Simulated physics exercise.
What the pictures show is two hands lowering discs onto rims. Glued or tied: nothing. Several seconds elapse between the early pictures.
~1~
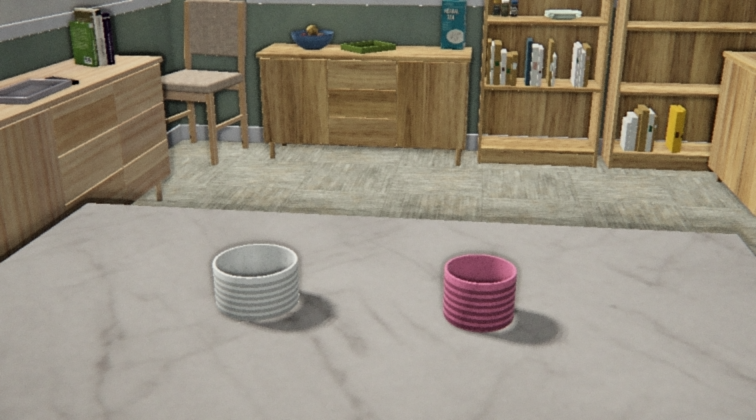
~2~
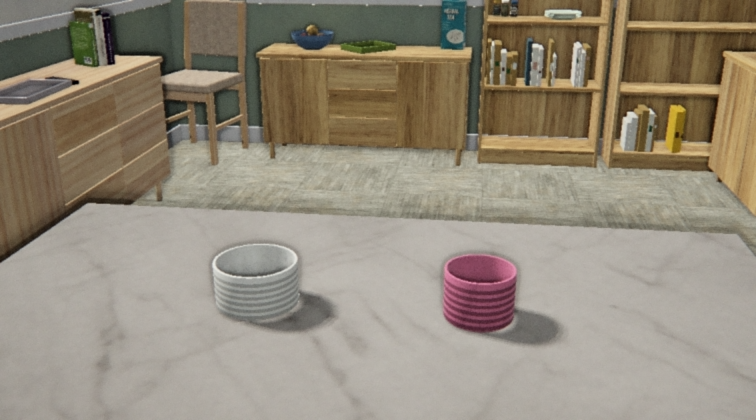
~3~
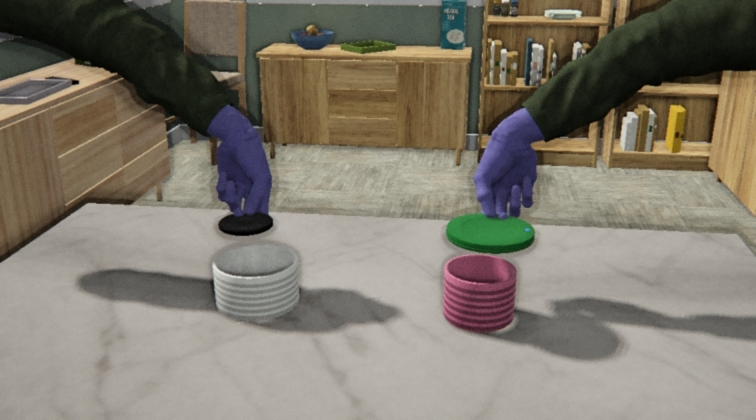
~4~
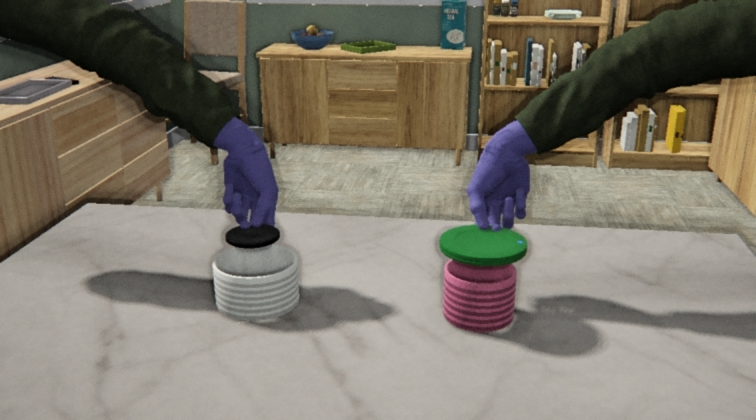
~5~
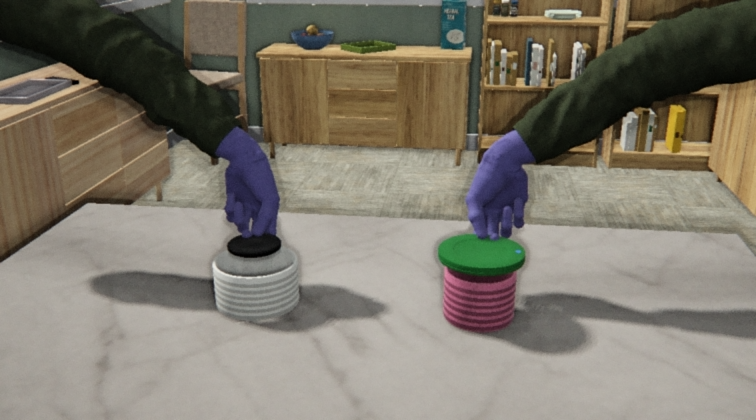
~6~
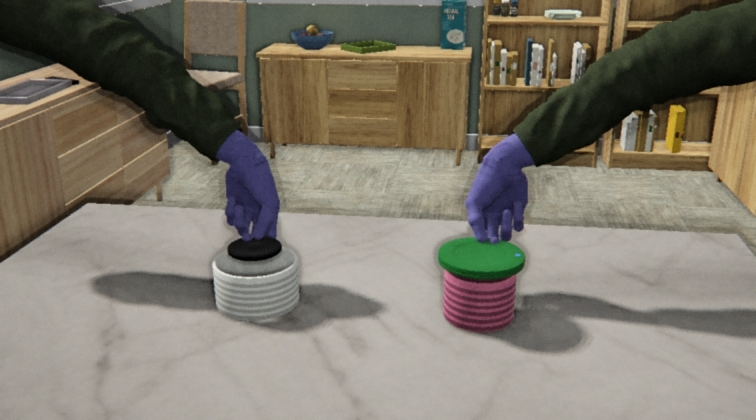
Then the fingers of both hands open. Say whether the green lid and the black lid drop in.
Observed: The green lid is held by the edge, the black lid passes right through.
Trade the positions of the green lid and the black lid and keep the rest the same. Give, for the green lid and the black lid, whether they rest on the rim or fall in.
Once moved, the green lid does not fall in; as for the black lid, it tumbles in.
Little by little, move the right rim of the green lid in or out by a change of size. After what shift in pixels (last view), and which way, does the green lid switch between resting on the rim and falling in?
Going left, a shift of 12 pixels.
Then, 0.12 s after the last picture, green lid sitting on the rim near (481, 265); black lid moved a little near (256, 266).
At rest, the green lid covers the opening, near (481, 265); the black lid drops inside, near (258, 297).
